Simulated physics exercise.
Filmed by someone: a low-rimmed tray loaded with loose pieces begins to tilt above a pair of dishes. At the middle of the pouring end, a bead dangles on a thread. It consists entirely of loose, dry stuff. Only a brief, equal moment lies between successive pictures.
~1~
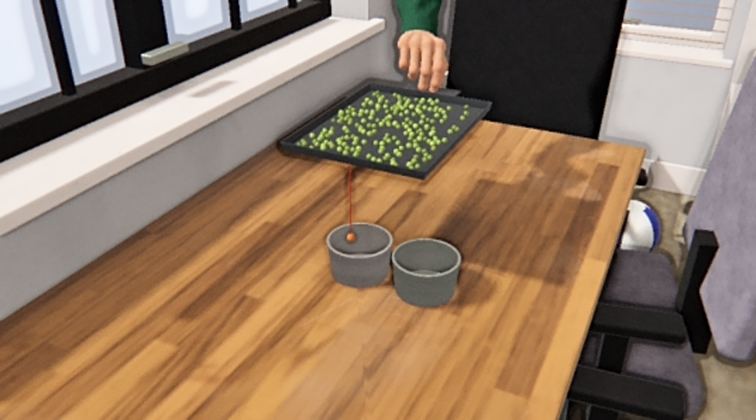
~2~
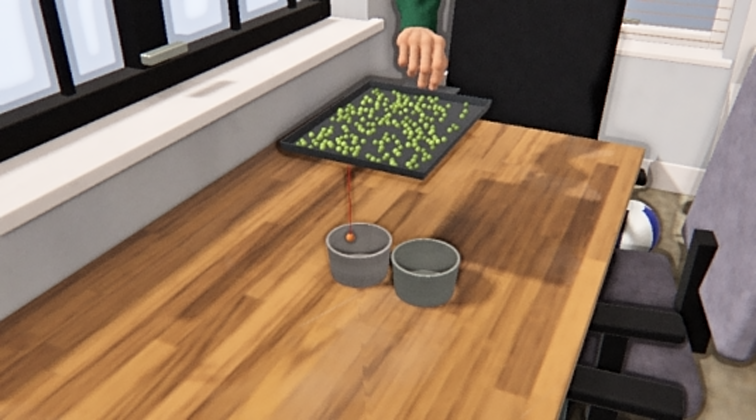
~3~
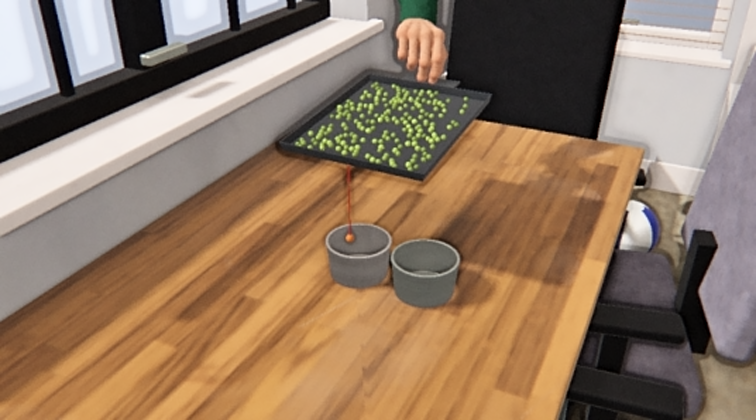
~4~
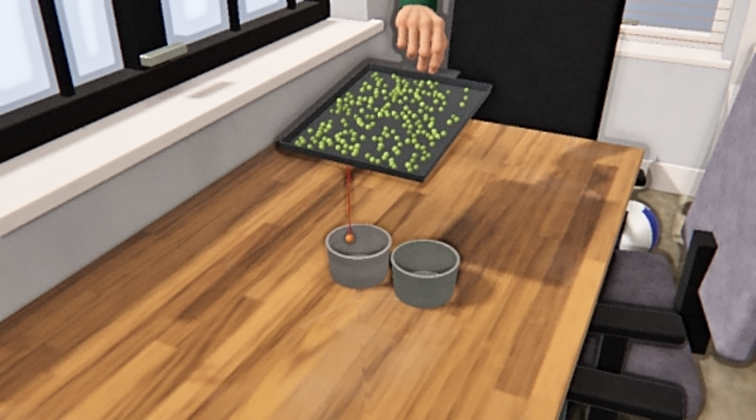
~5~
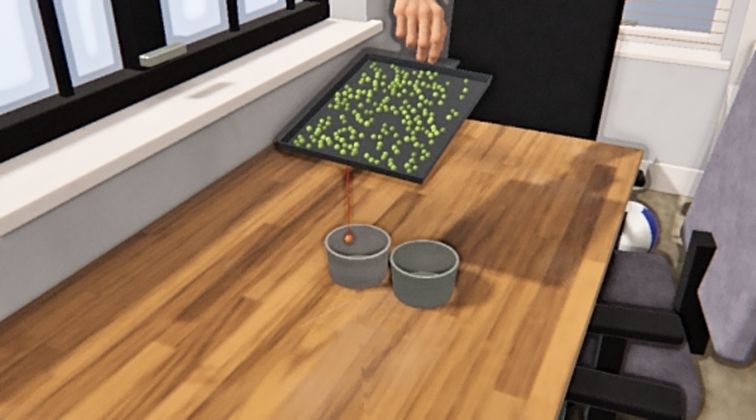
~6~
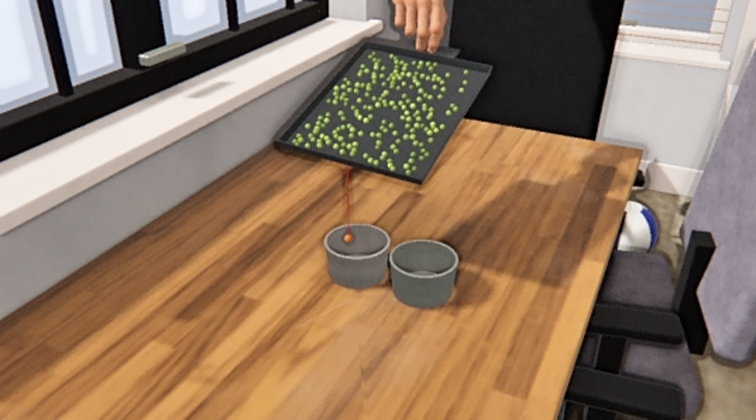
A hand raises the back of a black tray of green peas above two dishes.
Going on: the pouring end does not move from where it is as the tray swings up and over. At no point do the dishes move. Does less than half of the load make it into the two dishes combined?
I expect the dishes to end up with a lesser share of the load.
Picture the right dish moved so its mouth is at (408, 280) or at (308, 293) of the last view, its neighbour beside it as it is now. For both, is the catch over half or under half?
First try: A majority; second try: A minority.
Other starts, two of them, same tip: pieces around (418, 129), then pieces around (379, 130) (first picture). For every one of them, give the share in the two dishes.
Around 30 percent the first time, around 20 percent the second.
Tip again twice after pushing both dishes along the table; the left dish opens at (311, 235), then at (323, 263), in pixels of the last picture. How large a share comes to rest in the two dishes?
In order, 20 % and 70 %.
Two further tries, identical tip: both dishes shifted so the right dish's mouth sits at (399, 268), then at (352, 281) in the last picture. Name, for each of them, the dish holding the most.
Well, first the right-hand one, then the right-hand one.
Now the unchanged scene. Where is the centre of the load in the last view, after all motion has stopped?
(370, 316).
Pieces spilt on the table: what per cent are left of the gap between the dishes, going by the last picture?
I make it about 80 percent or so.
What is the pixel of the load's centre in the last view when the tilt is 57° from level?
Centre estimate: (375, 165).
Soon, tray tipped steeply; most on the tray; a small part outside both; a small part in the air.
A while on, tray tipped right over; most on the tray; about a quarter outside both; a stray few in the air.
Towards the end, tray tipped past a quarter turn; about a quarter in the right dish; a stray few in the left dish; most outside both.
Finally, tray tipped past a quarter turn; about a quarter in the right dish; a stray few in the left dish; most outside both.
